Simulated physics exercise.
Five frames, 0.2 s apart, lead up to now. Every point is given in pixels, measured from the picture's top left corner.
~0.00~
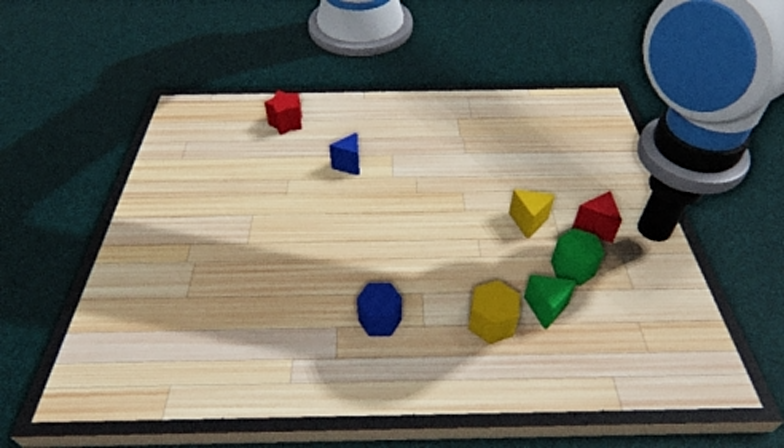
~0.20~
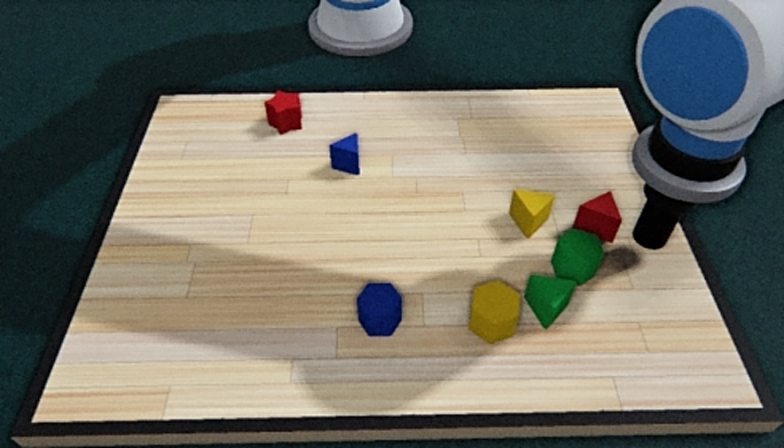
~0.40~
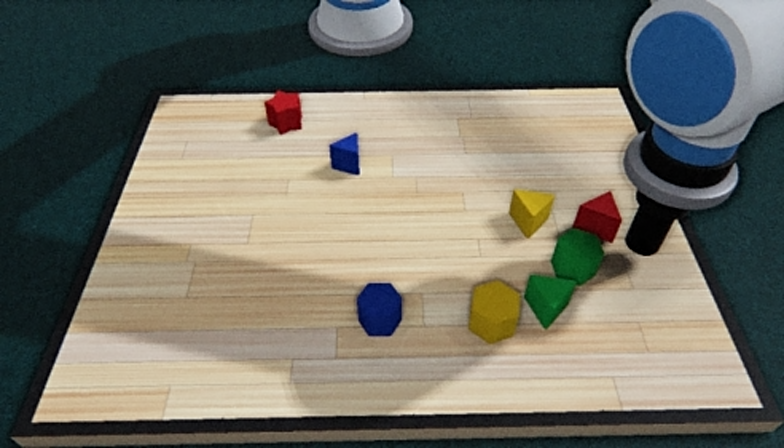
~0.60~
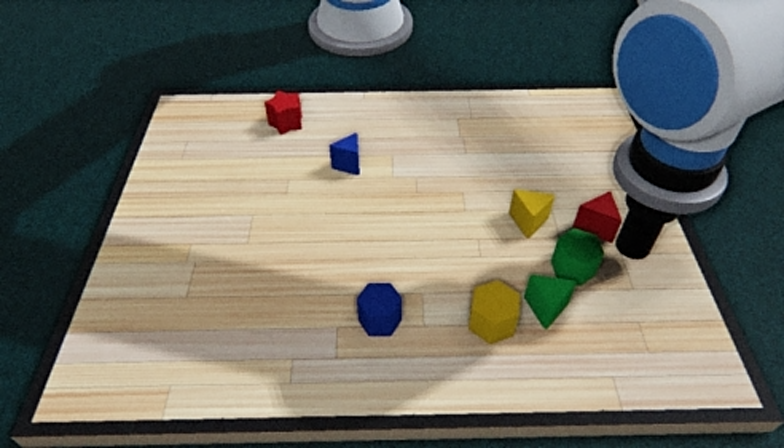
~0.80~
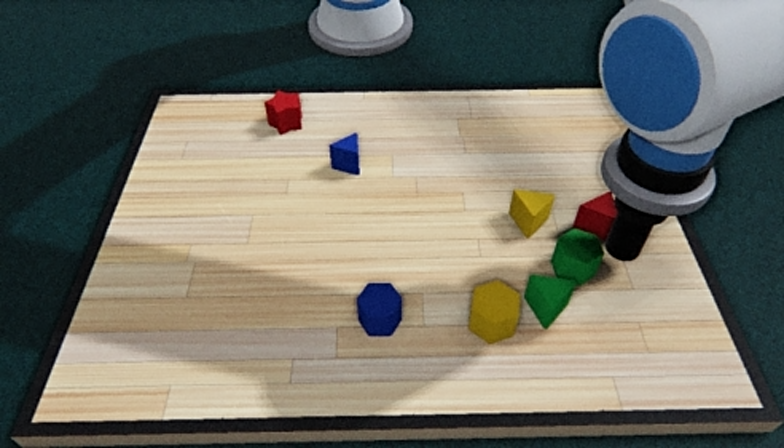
The robot arm's black tip moved slightly left and down near the right edge of the wooden board, drawing close to the green hexagonal block, while all the coloured blocks stayed still.
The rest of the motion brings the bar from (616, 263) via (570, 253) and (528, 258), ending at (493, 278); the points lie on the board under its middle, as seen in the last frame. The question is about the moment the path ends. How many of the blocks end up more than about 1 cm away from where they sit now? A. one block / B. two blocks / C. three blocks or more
(B)
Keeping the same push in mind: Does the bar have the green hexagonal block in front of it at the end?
I expect so.
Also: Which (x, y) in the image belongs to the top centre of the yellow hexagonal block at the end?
I think it will end close to (484, 327).
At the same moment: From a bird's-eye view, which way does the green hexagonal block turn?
Viewed from the top, it goes anticlockwise.
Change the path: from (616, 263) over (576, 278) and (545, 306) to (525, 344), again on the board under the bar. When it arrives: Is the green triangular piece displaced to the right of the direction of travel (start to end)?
I believe not.
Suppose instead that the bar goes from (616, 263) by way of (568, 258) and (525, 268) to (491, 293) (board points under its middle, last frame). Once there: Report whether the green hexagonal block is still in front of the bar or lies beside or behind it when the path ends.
Final position: Ahead.
On the path given first. One third of the way, bar at (575, 239); green hexagonal block at (552, 248), turned 40° anticlockwise.
Two thirds of the way, bar at (531, 244); green triangular piece at (551, 289), turned 20° anticlockwise; green hexagonal block at (517, 263), turned 80° anticlockwise.
At the end, bar at (496, 264); yellow hexagonal block at (484, 327), turned 35° anticlockwise; yellow triangular piece still; green triangular piece at (550, 291), turned 30° anticlockwise; green hexagonal block at (485, 286), turned 95° anticlockwise.
